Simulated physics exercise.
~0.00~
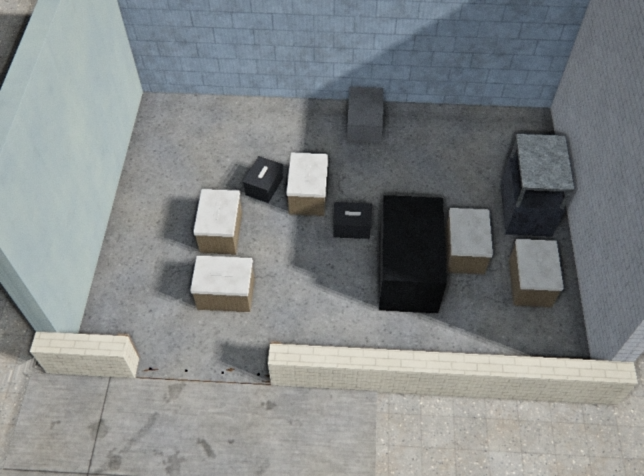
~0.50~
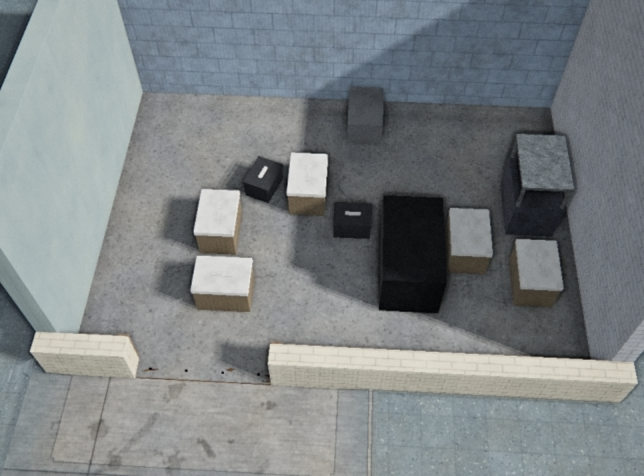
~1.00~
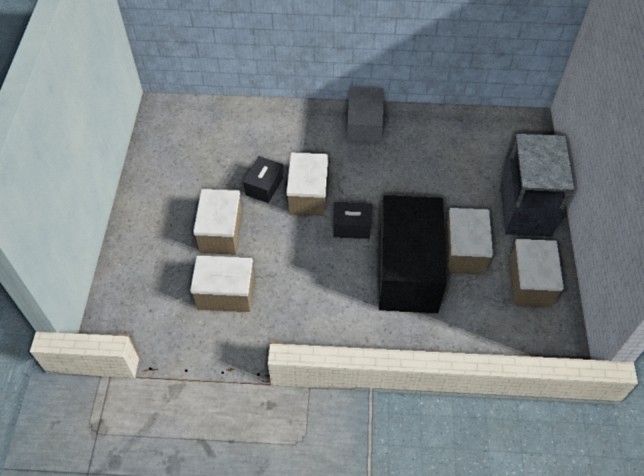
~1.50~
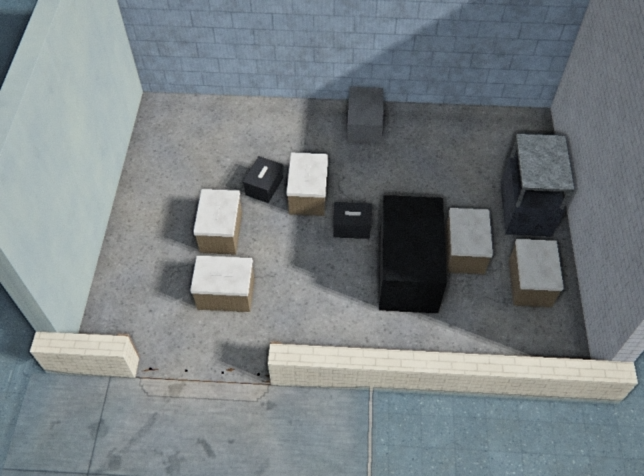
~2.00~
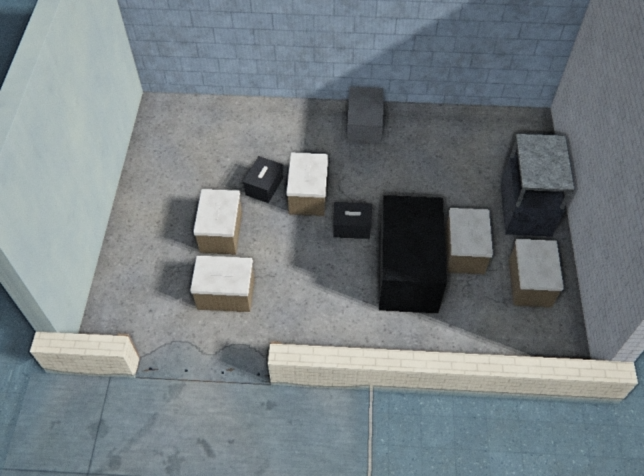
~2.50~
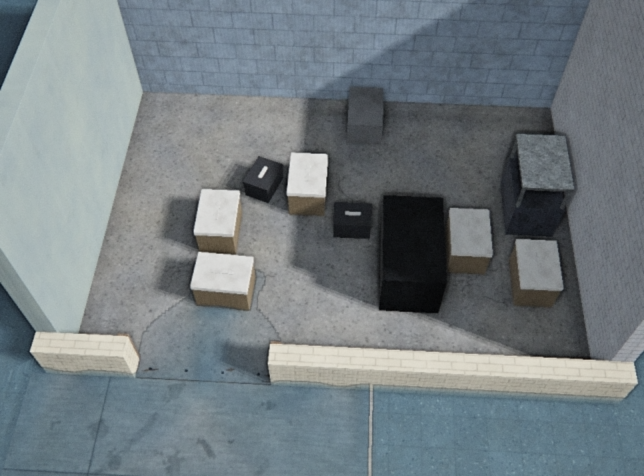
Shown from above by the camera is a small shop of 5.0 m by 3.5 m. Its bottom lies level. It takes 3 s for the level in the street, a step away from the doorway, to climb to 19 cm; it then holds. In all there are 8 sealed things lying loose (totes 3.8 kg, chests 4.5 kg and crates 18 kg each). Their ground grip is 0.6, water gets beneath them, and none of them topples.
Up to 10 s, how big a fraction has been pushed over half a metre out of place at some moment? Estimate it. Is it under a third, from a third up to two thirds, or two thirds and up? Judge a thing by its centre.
It looks set to land in the top band, two thirds and beyond.
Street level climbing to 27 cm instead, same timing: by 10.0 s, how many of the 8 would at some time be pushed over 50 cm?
With that change, 8 of them.
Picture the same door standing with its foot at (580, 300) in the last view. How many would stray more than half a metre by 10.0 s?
That gives 4 of them.
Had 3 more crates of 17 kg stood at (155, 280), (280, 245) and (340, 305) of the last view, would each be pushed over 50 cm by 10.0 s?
Well, it goes above, above, below.
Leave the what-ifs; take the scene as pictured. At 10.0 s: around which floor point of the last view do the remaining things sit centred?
It works out to somewhere near (450, 182) on the floor.
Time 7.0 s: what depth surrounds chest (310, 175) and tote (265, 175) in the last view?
Close to 12 and 12 centimetres.
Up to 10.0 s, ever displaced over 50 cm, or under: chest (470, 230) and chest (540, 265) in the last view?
Well, the first goes shorter, the second shorter.
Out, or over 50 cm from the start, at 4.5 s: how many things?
By my reckoning, 2.
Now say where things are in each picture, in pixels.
The first picture shows a chest at (222, 274), on the bottom; a tote at (263, 173) rests on the ground; 0.0 m2 under water; 0 of 8 have shifted.
The second picture shows a chest at (222, 274), on the bottom; a tote at (263, 173) rests on the ground; water covers 0.0 m2; 0 of 8 have shifted.
The third picture shows a chest at (222, 274), on the bottom; a tote at (263, 173) rests on the ground; water covers 0.0 m2; 0 of 8 have shifted.
The fourth picture shows a chest at (222, 274) rests on the ground; a tote at (263, 173) rests on the ground; 0.0 m2 under water; 0 of 8 have shifted.
The fifth picture shows a chest at (222, 274) rests on the ground; a tote at (263, 173), on the bottom; 0.1 m2 under water; 0 of 8 have shifted.
The sixth picture shows a chest at (222, 272) rests on the ground; a tote at (263, 173) rests on the ground; 0.7 m2 under water; 0 of 8 have shifted.
After 3.5 s 0 of 8 are over 50 cm from their spots; 1 afloat.
After 4.5 s 2 of 8 are over 50 cm from their spots; 2 afloat.
After 7.0 s 5 of 8 are over 50 cm from their spots; 4 afloat.
After 10.0 s 6 of 8 are over 50 cm from their spots, and 6 have been at some point; 5 afloat.
